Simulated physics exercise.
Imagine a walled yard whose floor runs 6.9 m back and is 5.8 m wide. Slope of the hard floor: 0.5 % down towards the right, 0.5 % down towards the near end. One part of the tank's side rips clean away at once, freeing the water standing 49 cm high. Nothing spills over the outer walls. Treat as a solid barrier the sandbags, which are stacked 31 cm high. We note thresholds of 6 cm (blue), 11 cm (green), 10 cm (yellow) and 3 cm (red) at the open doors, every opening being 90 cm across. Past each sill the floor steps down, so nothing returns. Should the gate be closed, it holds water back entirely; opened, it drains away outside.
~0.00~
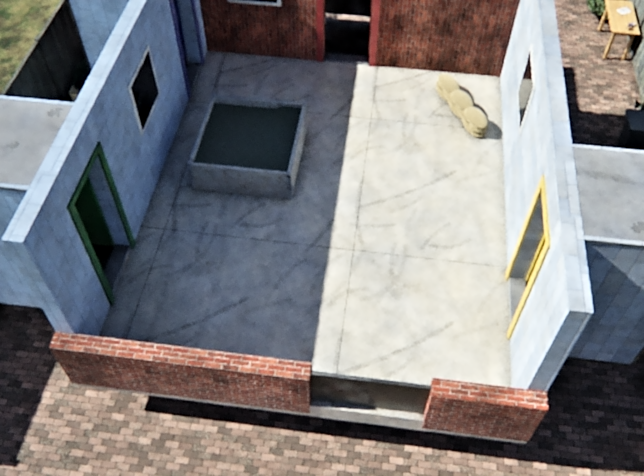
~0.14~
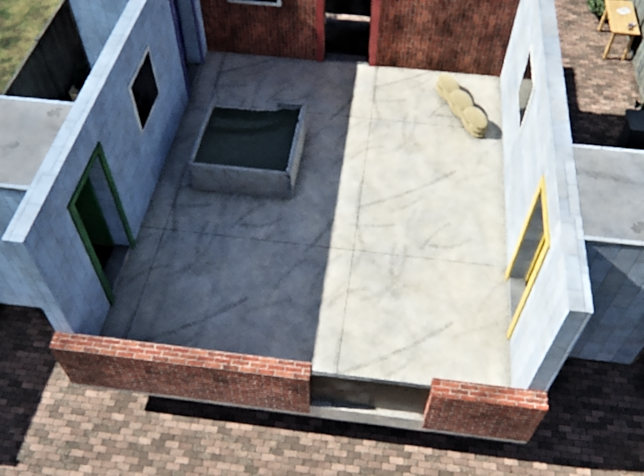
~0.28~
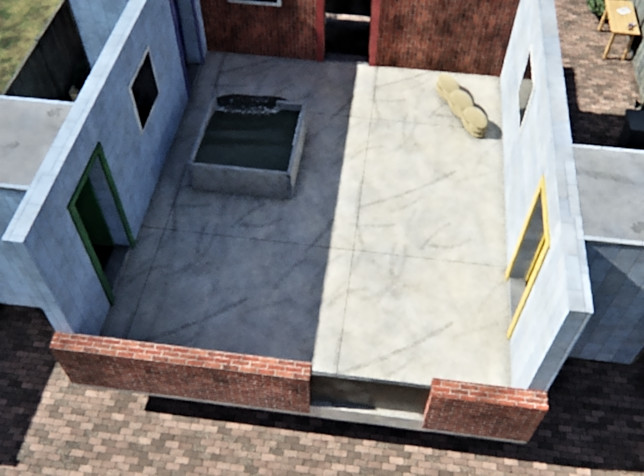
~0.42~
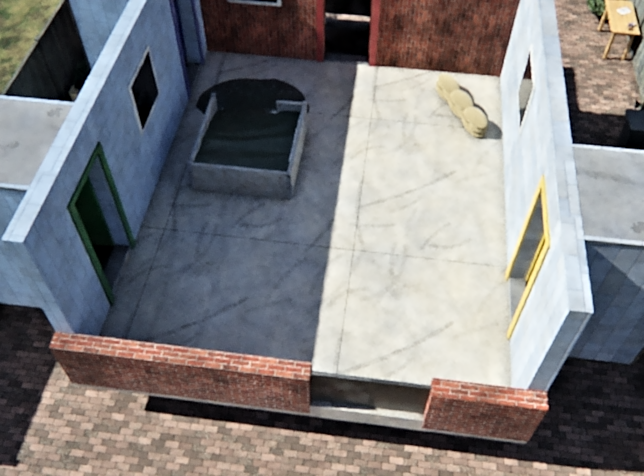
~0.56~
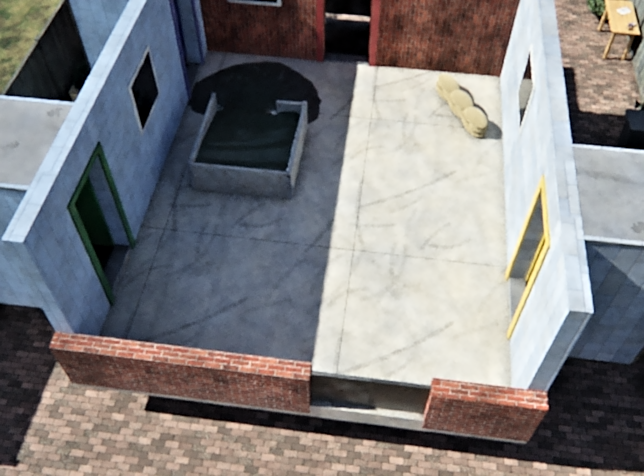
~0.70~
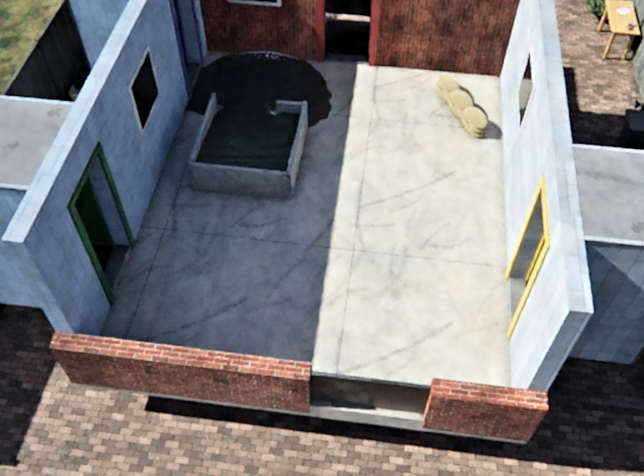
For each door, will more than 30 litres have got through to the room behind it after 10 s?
The blue door: Yes, more than 30 litres; the green door: No, not more than 30 litres; the yellow door: No, not more than 30 litres; the red door: Yes, more than 30 litres.
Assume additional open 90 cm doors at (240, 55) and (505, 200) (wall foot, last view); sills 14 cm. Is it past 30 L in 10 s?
Well, the first is beyond the mark and the second is shy of the mark.
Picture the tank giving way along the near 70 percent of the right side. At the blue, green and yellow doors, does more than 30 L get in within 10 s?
Then blue would come out on the low side, green on the low side and yellow on the low side.
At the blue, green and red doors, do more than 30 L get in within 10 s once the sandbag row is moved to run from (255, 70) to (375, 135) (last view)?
With that change: Blue exceeds it, green stays within, red stays within.
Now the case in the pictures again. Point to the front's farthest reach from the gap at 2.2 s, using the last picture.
Location: Approx. (436, 73) in the last view.
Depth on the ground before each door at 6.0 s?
Measured in centimetres, the blue door gives 9, the green door 2, the yellow door 2 and the red door 5.
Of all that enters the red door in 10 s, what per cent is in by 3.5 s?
Estimate: Around 60 per cent.
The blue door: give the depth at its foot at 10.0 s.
I'd say close to 3.5 cm.
After 1.4 s water covers 15 % of the floor and is deepest (38 cm) near (217, 53); blue door 12 cm at the sill, 0 L in, green door not reached, yellow door not reached, red door 7 cm at the sill, 1 L in.
After 2.2 s water covers 15 % of the floor and is deepest (28 cm) near (270, 58); blue door 18 cm at the sill, 36 L in, green door not reached, yellow door not reached, red door 9 cm at the sill, 13 L in.
After 3.5 s water covers 30 % of the floor and is deepest (15 cm) near (214, 59); blue door 14 cm at the sill, 101 L in, green door not reached, yellow door not reached, red door 7 cm at the sill, 32 L in.
After 6.0 s water covers 45 % of the floor and is deepest (10 cm) near (425, 90); blue door 9 cm at the sill, 141 L in, green door 2 cm at the sill, 0 L in, yellow door 2 cm at the sill, 0 L in, red door 5 cm at the sill, 48 L in.
After 10.0 s water covers 70 % of the floor and is deepest (8 cm) near (487, 411); blue door 4 cm at the sill, 146 L in, green door 1 cm at the sill, 0 L in, yellow door 3 cm at the sill, 0 L in, red door 3 cm at the sill, 53 L in.
